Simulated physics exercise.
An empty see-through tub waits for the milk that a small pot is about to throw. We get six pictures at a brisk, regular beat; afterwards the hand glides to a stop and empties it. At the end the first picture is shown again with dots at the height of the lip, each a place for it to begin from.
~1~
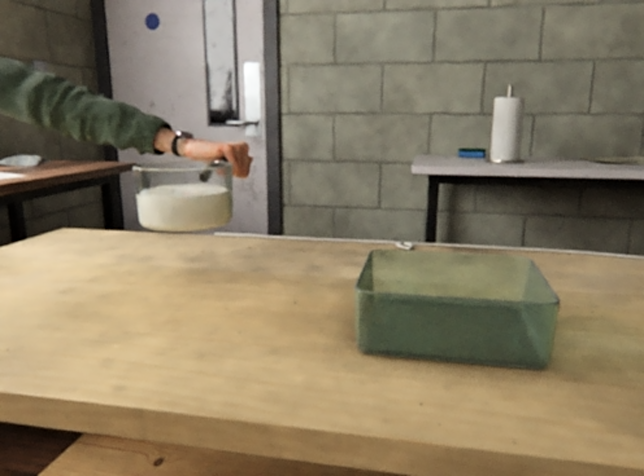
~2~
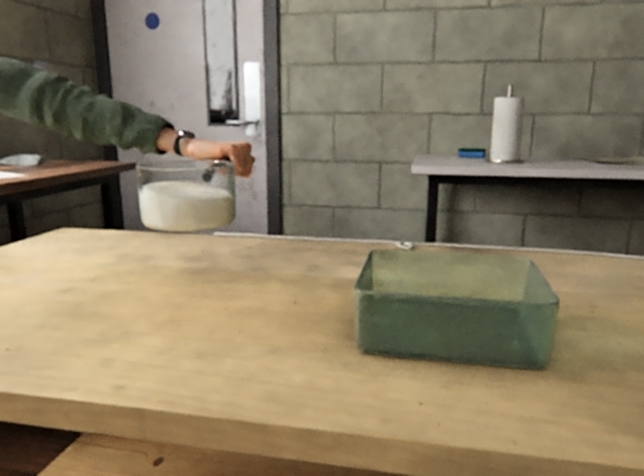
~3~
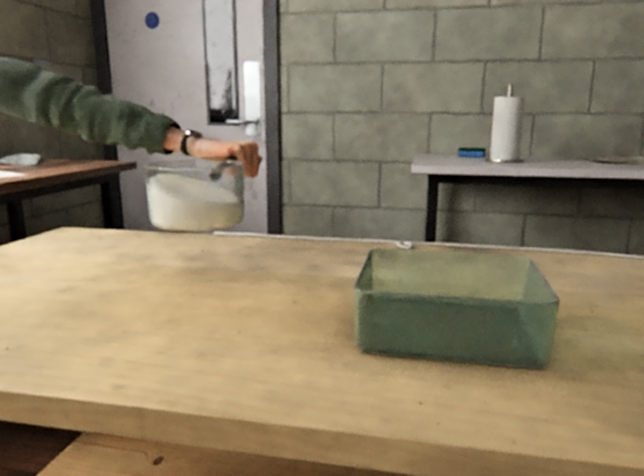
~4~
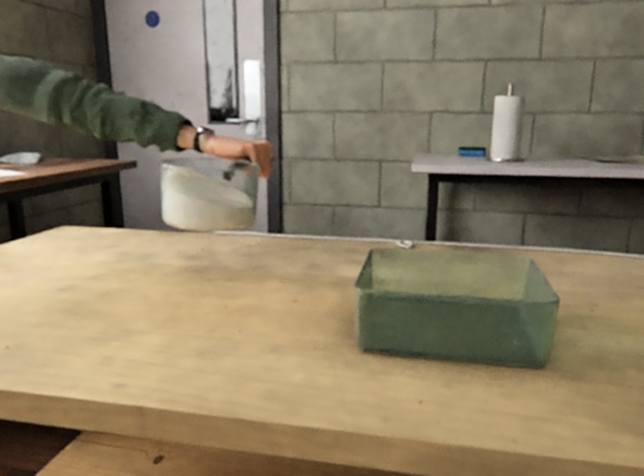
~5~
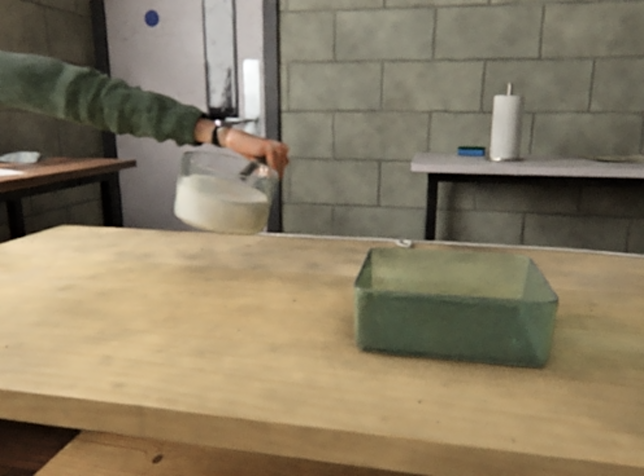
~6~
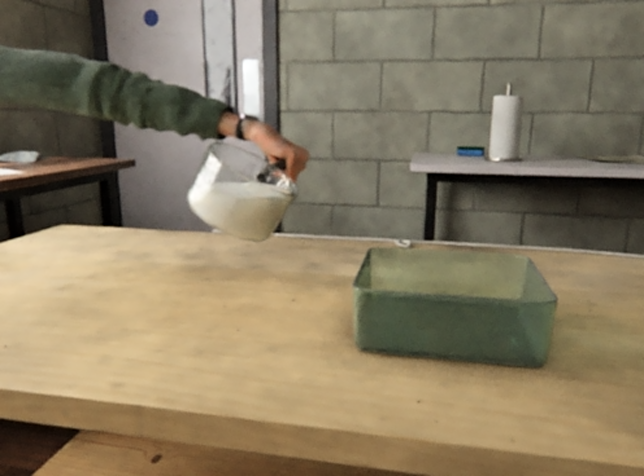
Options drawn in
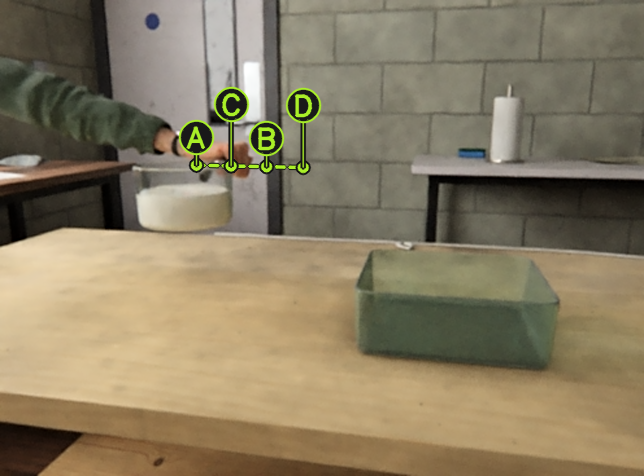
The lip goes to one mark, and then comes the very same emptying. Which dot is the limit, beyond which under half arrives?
I would pick place B.
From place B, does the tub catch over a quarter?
Yes, it does.
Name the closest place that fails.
Here it is place C.
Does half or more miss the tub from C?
Yes, it does.
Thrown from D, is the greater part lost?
No.
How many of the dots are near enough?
Two of them.
On the marked copy, A at (196, 165); B at (266, 166); C at (231, 166); D at (303, 167).
Choosing A, about 0 % lands in the tub, 99 % falls short.
Choosing B, about 68 % lands in the tub, 22 % falls short and 10 % goes beside or beyond.
Choosing C, about 29 % lands in the tub, 66 % falls short and 5 % goes beside or beyond.
Choosing D, about 83 % lands in the tub, 1 % falls short and 16 % goes beside or beyond.
